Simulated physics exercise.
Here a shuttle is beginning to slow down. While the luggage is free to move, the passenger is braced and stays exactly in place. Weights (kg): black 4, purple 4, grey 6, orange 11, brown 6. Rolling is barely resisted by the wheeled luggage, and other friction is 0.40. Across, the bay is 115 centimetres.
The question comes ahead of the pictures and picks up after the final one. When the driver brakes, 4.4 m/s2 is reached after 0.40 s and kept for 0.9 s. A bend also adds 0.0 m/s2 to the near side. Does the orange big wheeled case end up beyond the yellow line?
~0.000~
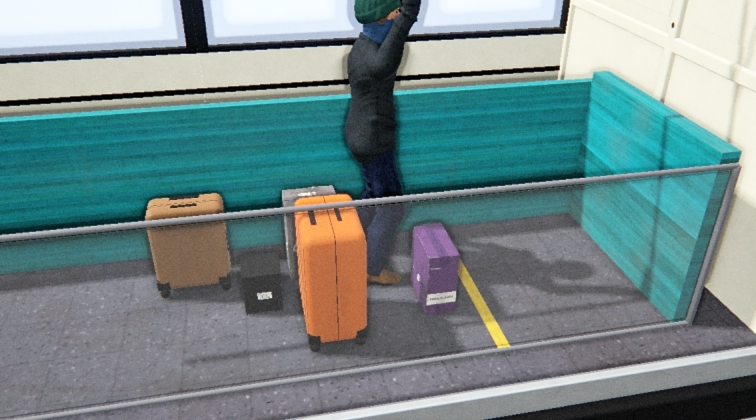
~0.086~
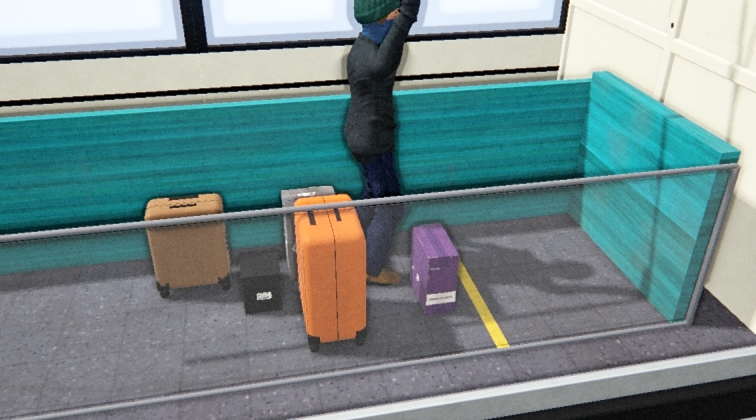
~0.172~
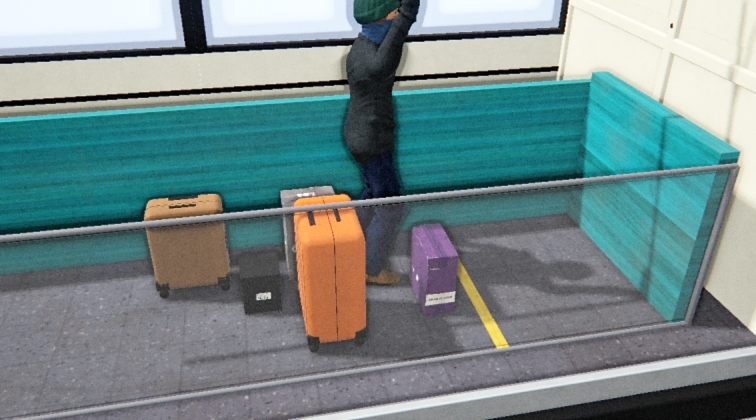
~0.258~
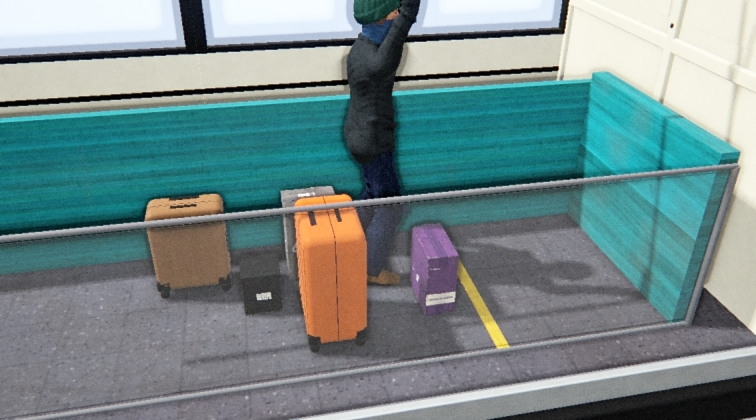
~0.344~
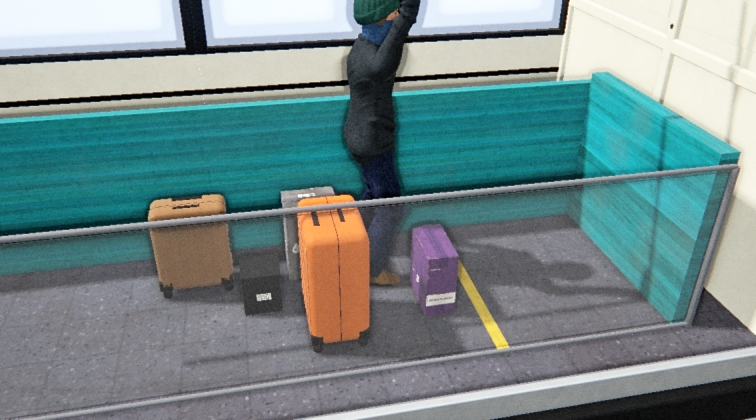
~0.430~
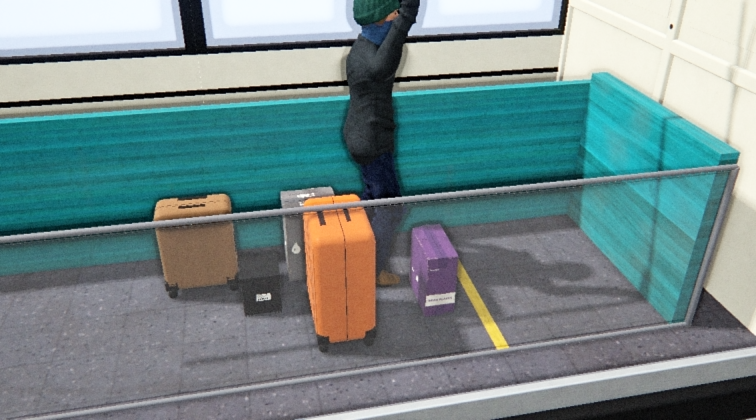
It goes over the line.
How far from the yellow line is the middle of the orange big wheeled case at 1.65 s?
About 70 cm past.
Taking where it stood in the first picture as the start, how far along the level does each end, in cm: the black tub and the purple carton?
The black tub has moved 70 and the purple carton 100.
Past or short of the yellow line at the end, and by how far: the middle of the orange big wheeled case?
Some 70 cm past it.
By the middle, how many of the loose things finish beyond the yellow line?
Total: 2.
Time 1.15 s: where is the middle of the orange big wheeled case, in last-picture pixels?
(564, 253).
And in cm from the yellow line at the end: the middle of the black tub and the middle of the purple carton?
So the black tub stops 50 centimetres short while the purple carton finishes 70 centimetres past.
After 0.75 s the orange big wheeled case is 40 cm short of the yellow line, tilted 0°, near (408, 265) in the last picture's view; the black tub 110 cm short of the yellow line, tilted 0°.
After 1.15 s the orange big wheeled case is 40 cm past the yellow line, tilted 0°, near (564, 253) in the last picture's view; the black tub 94 cm short of the yellow line, tilted 0°.
After 1.65 s the orange big wheeled case is 68 cm past the yellow line, tilted 0°, near (628, 261) in the last picture's view.
At rest, 2.2 s, black tub stops short of the yellow line; purple carton crosses the yellow line; grey pack stops short of the yellow line; orange big wheeled case crosses the yellow line; brown small wheeled case stops short of the yellow line.
